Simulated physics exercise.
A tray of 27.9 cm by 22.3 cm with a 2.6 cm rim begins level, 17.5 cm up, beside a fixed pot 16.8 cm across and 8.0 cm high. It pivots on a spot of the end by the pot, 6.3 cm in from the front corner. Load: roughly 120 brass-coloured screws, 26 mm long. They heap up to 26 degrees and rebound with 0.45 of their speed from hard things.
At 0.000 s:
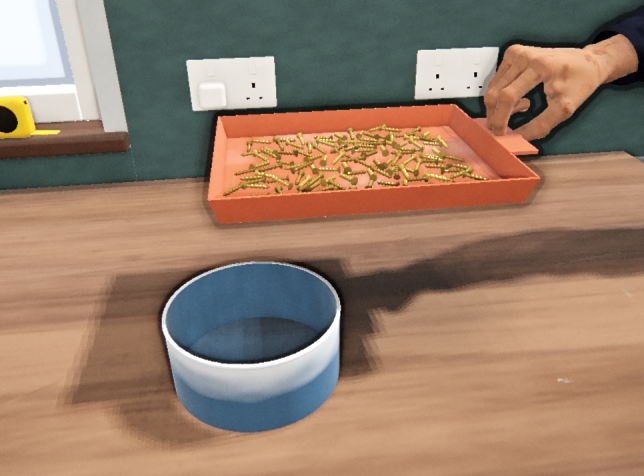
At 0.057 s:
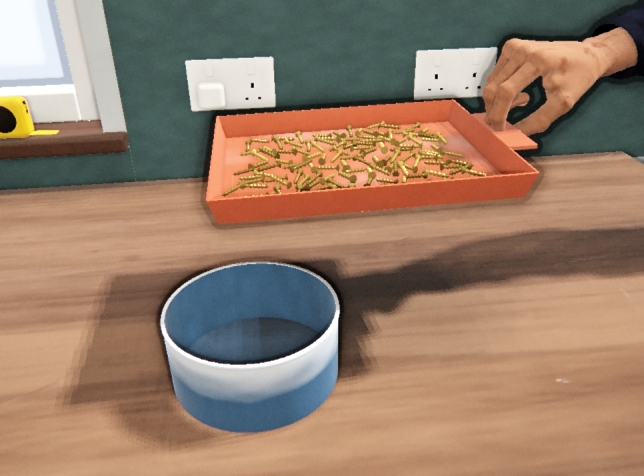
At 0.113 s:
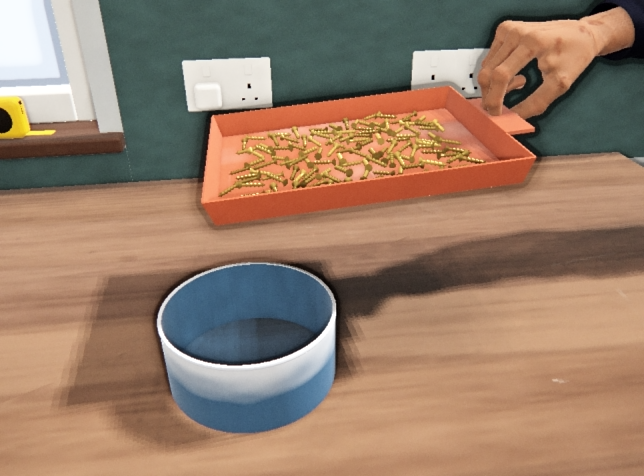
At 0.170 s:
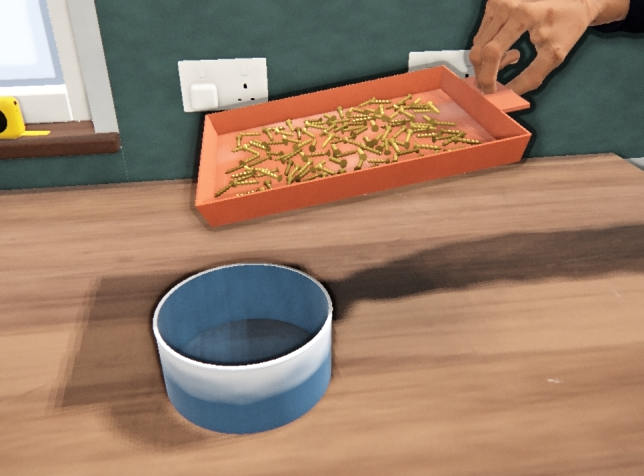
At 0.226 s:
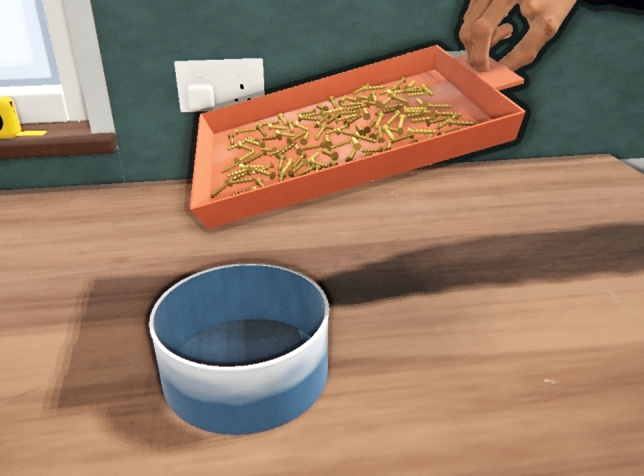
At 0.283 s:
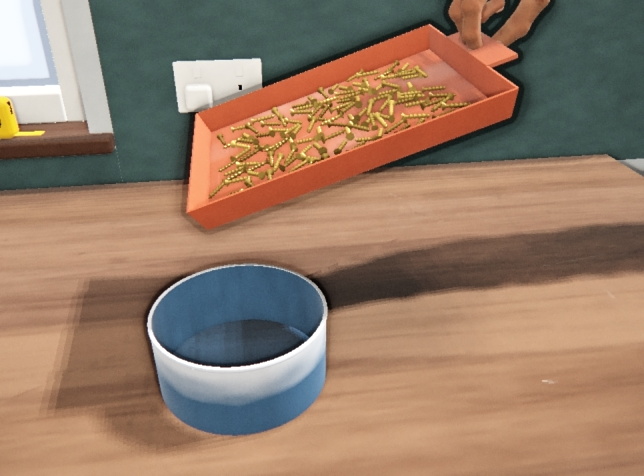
On a wooden worktop, a blue and white pot sat in front of an orange tray of brass-coloured screws while a hand raised the tray's right end, tilting it down toward the left.
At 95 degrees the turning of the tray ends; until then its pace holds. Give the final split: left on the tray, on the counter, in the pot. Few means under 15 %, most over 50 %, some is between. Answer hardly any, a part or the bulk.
Left on the tray: Hardly any; on the counter: The bulk; in the pot: A part.
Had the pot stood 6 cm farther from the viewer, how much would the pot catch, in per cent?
Then about 45 per cent.
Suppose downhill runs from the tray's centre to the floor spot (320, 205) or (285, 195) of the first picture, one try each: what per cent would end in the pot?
About 95 and 100 per cent.
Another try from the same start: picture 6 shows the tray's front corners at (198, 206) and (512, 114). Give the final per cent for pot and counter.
Pot 70, counter 30.
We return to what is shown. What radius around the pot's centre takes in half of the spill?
Roughly 16 cm.
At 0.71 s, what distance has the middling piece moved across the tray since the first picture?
Some 13 cm.
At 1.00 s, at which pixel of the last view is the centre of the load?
At about (185, 188).
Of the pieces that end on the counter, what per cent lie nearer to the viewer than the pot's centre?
Some 10 per cent.
After 0.71 s, tilt 55 degrees; the tray holds 100 %, the pot 0 %.
Then, at 1.00 s, tilt 80 degrees; the tray holds 75 %, the pot 5 %.
After 1.38 s, tilt 95 degrees; the tray holds 0 %, the pot 35 %.
By 2.4 s all is still; tray 0 %, counter 60 %, pot 40 %.
